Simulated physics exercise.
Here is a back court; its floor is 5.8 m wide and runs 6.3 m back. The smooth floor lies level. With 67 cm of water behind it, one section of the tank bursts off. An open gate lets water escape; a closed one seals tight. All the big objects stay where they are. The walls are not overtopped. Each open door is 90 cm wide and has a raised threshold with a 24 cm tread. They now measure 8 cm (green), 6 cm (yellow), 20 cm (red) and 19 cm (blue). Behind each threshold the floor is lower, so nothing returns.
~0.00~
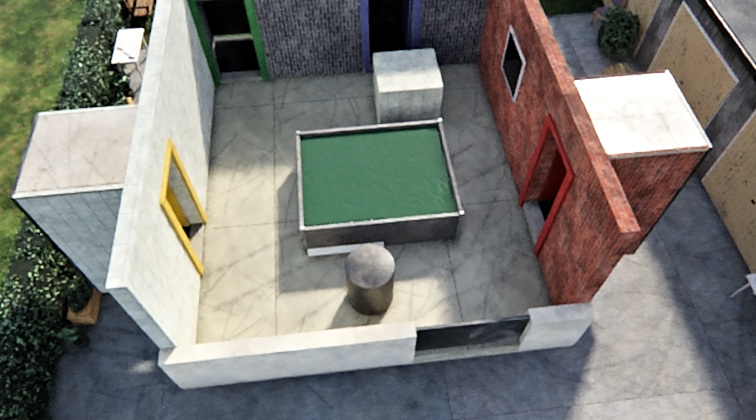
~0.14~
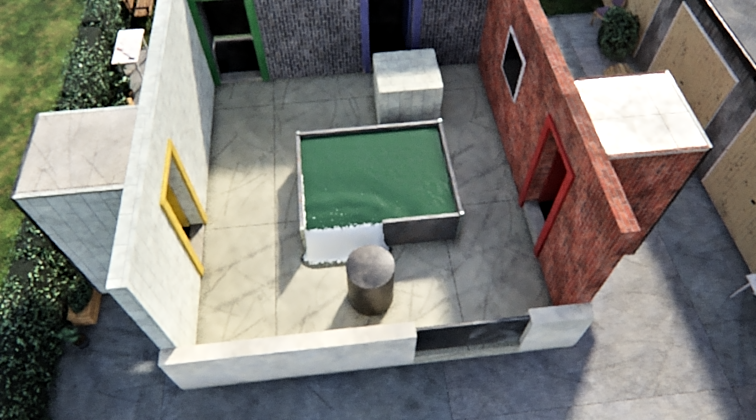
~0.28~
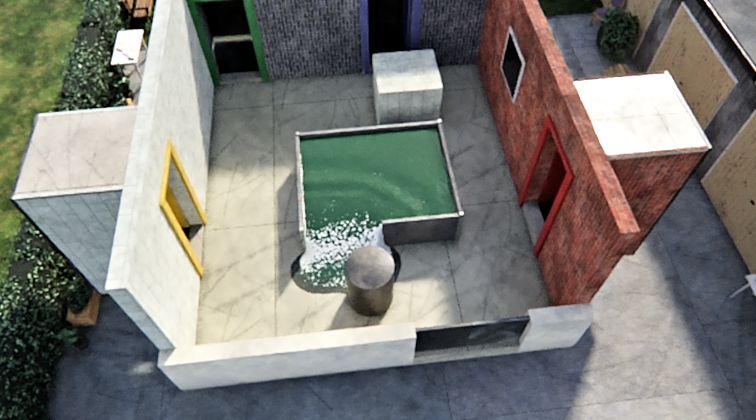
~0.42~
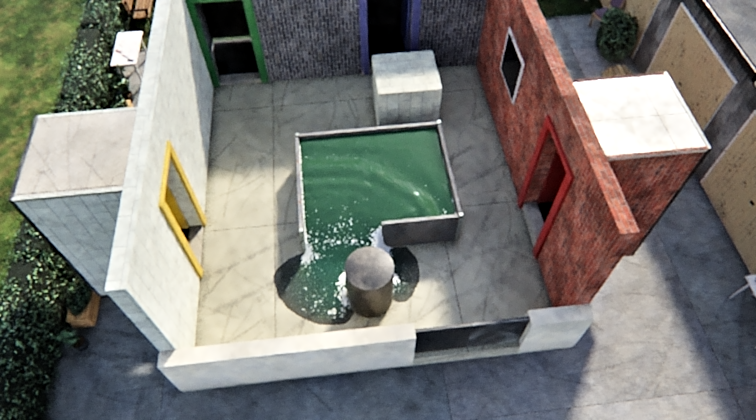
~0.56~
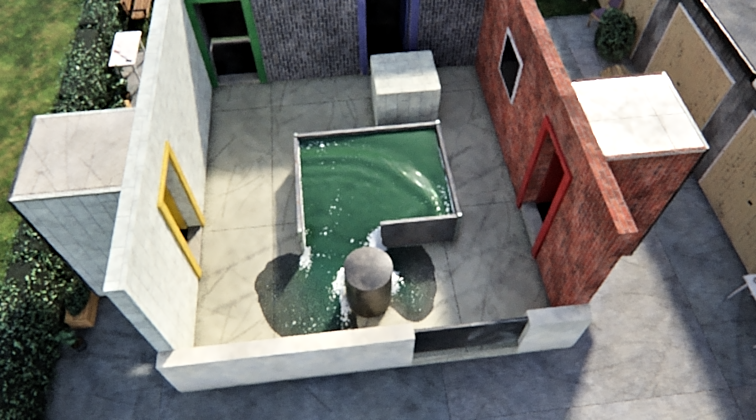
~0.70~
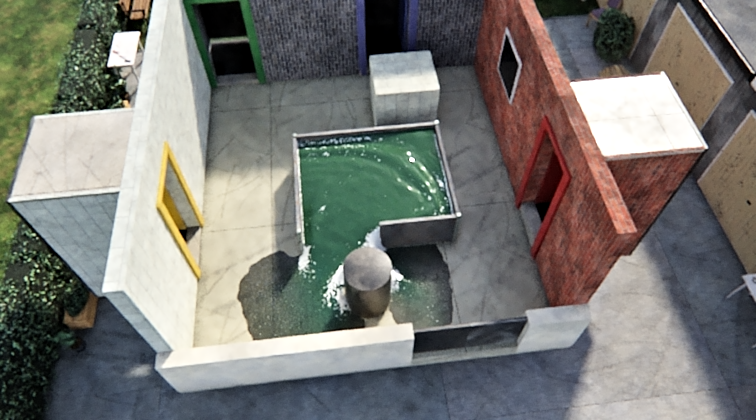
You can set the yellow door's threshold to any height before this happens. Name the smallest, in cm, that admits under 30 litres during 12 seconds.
Close to 8.5 cm is just enough.
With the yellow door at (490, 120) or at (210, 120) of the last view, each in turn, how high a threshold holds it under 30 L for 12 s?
About 12.5 and 8.5 cm.
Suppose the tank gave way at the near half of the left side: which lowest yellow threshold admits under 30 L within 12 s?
Some 35 cm.
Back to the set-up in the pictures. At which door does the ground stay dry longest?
Last comes the blue one.
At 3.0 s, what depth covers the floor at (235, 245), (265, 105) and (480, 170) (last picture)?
About 8, 0 and 1 cm.
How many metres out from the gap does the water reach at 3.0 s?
Some 4.0 m out.
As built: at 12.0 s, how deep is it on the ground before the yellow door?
About 6.0 cm.
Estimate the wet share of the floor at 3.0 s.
About 55 per cent.
After 1.4 s water covers 30 % of the floor, deepest (50 cm) near (358, 278); it has not reached the yellow door.
After 3.0 s water covers 55 % of the floor, deepest (38 cm) near (192, 369); 11 cm at the yellow door, 3 litres in over its 6 cm threshold.
After 12.0 s water covers 100 % of the floor, deepest (16 cm) near (206, 177); 6 cm at the yellow door, 65 litres in over its 6 cm threshold.
At the yellow door as built, the water arrived by 2.0 s and peaked near 12 cm at 3.6 s.
With a threshold of 7.5 cm, 40 litres would have come in within the 12 s; with 10 cm, 15 litres. So under 30 litres takes about 8.5 cm.
